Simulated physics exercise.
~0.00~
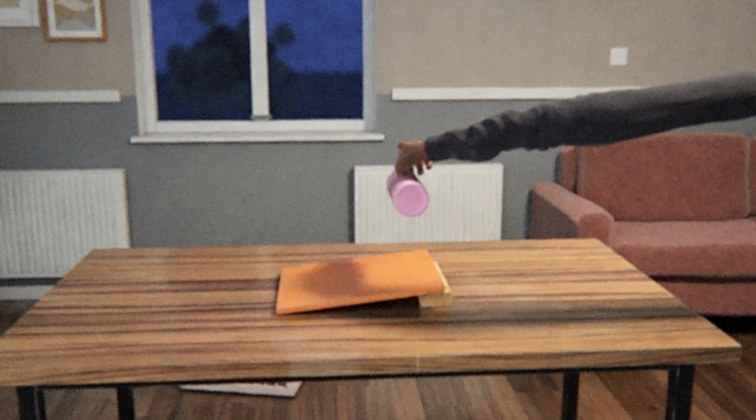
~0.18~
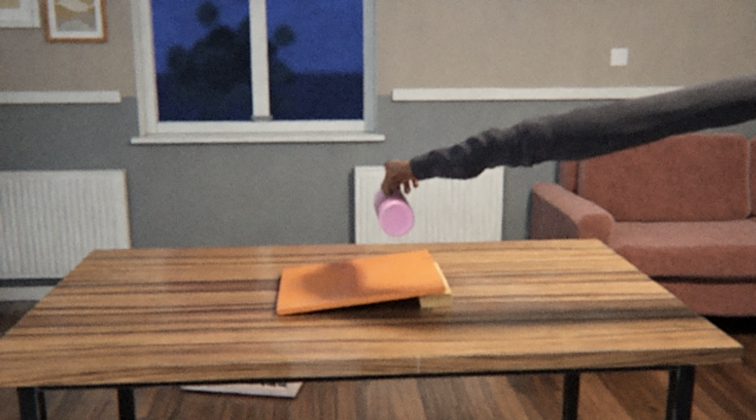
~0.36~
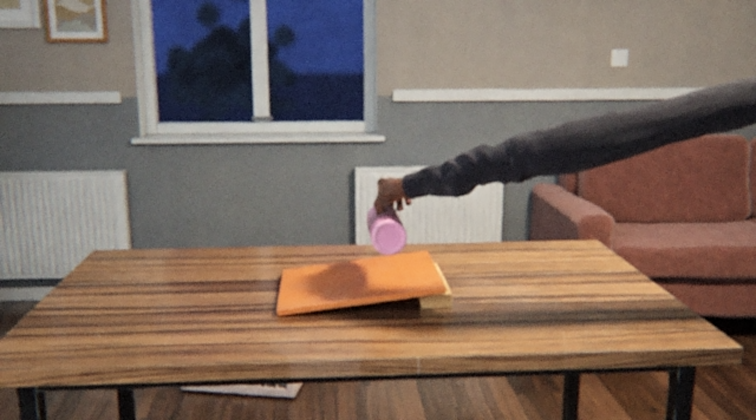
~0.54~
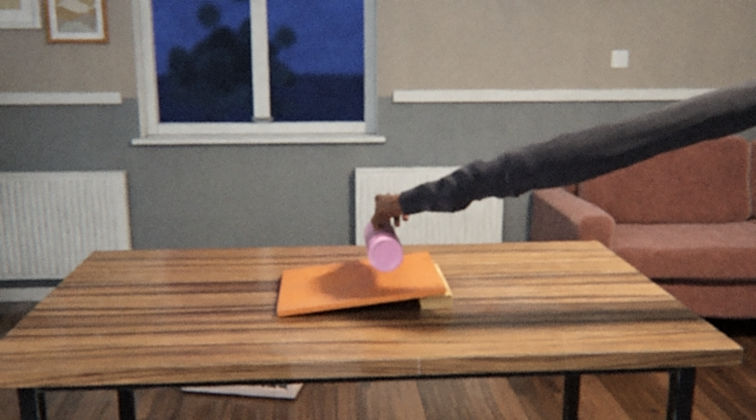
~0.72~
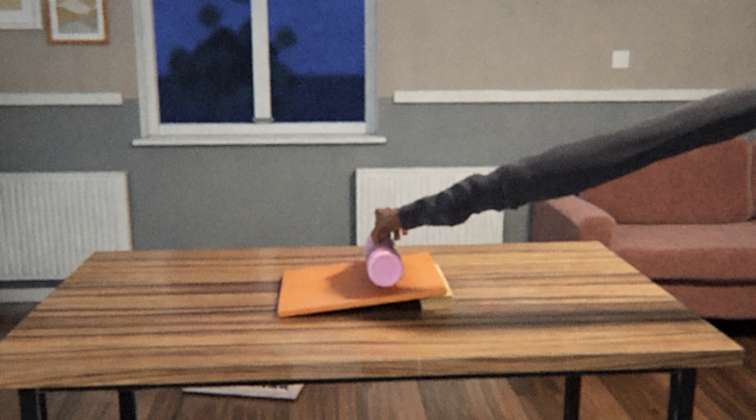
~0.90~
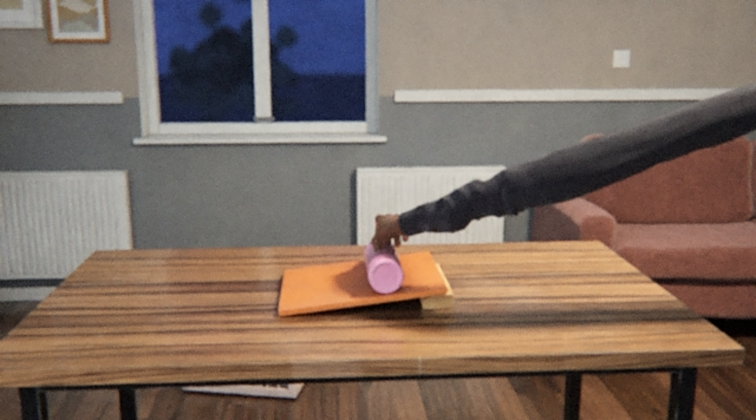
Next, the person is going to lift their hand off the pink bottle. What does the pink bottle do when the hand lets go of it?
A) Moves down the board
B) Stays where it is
The answer is A.
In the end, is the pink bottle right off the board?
In the end it goes over the edge.
After 1.80 s, pink bottle rolled well along near (298, 271).
After 2.40 s, pink bottle now off the board.
After 3.10 s, things are still on the move.
After 3.50 s, as before.
By the end (3.7 s), off the board, pink bottle. The pink bottle runs down the board.
